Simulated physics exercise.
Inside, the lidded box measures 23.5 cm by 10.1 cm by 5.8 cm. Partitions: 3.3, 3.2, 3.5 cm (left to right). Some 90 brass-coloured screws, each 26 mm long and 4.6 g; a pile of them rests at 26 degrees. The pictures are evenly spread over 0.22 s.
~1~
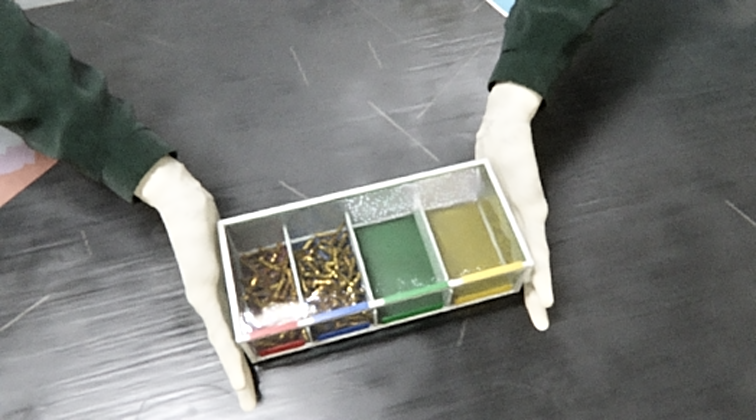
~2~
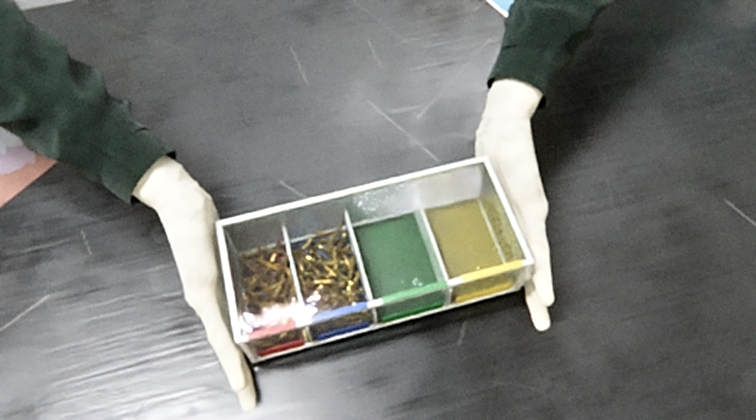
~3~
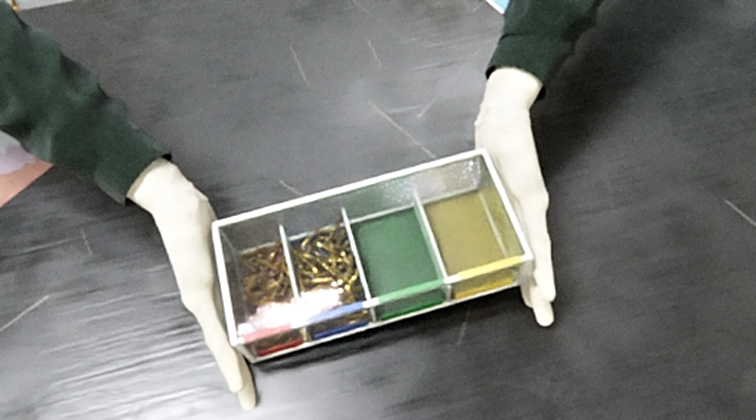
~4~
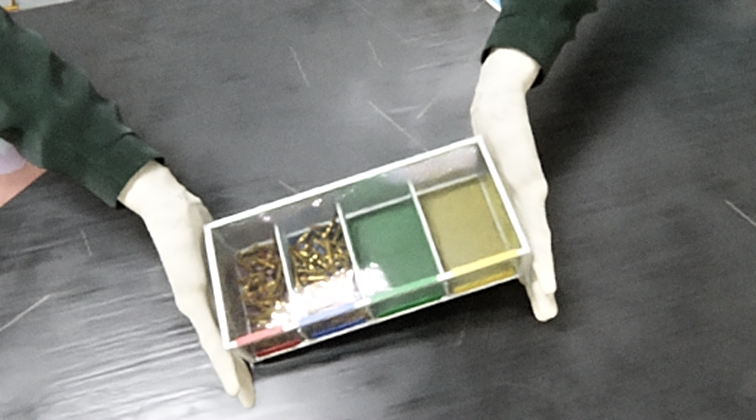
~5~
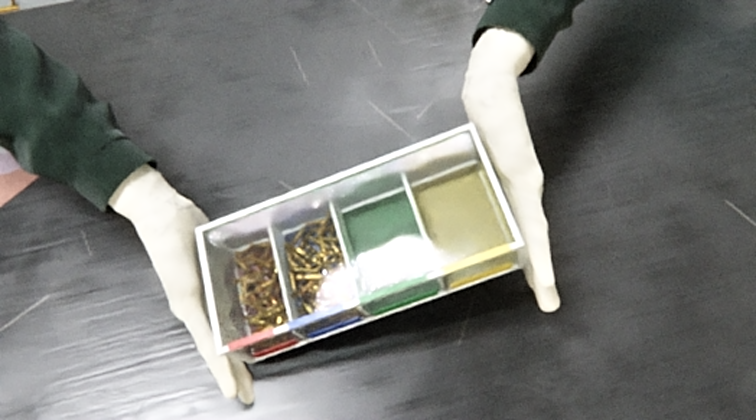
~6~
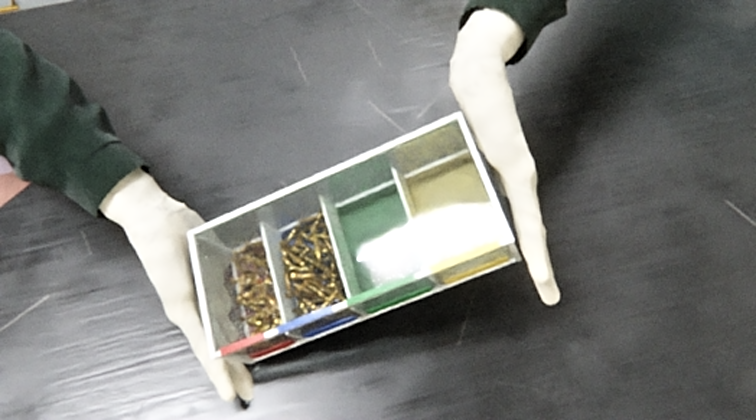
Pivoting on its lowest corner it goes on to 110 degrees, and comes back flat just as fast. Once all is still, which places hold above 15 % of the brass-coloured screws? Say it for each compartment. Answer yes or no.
Red yes, blue no, green no, yellow no.
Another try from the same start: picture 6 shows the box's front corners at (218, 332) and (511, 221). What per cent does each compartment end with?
Red 90, blue 10, green 0, yellow 0.
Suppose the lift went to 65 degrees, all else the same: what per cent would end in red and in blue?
In that case red 40; blue 60.
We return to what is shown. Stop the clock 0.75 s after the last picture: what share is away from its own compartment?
Roughly 25 per cent.
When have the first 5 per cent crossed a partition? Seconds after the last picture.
At about 0.65 s.
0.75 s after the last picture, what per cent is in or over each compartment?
Red 65, blue 35, green 0, yellow 0.
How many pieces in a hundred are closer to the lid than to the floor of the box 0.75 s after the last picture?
About 70 per cent.
Then, 0.75 s after the last picture, tilt 109 degrees; red 65 %, blue 35 %.
Then, 1.24 s after the last picture, tilt 48 degrees; red 95 %, blue 5 %.
Then, 1.81 s after the last picture, tilt 0 degrees; red 95 %, blue 5 %.
In the end, red 95 %, blue 5 %, green 0 %, yellow 0 %.
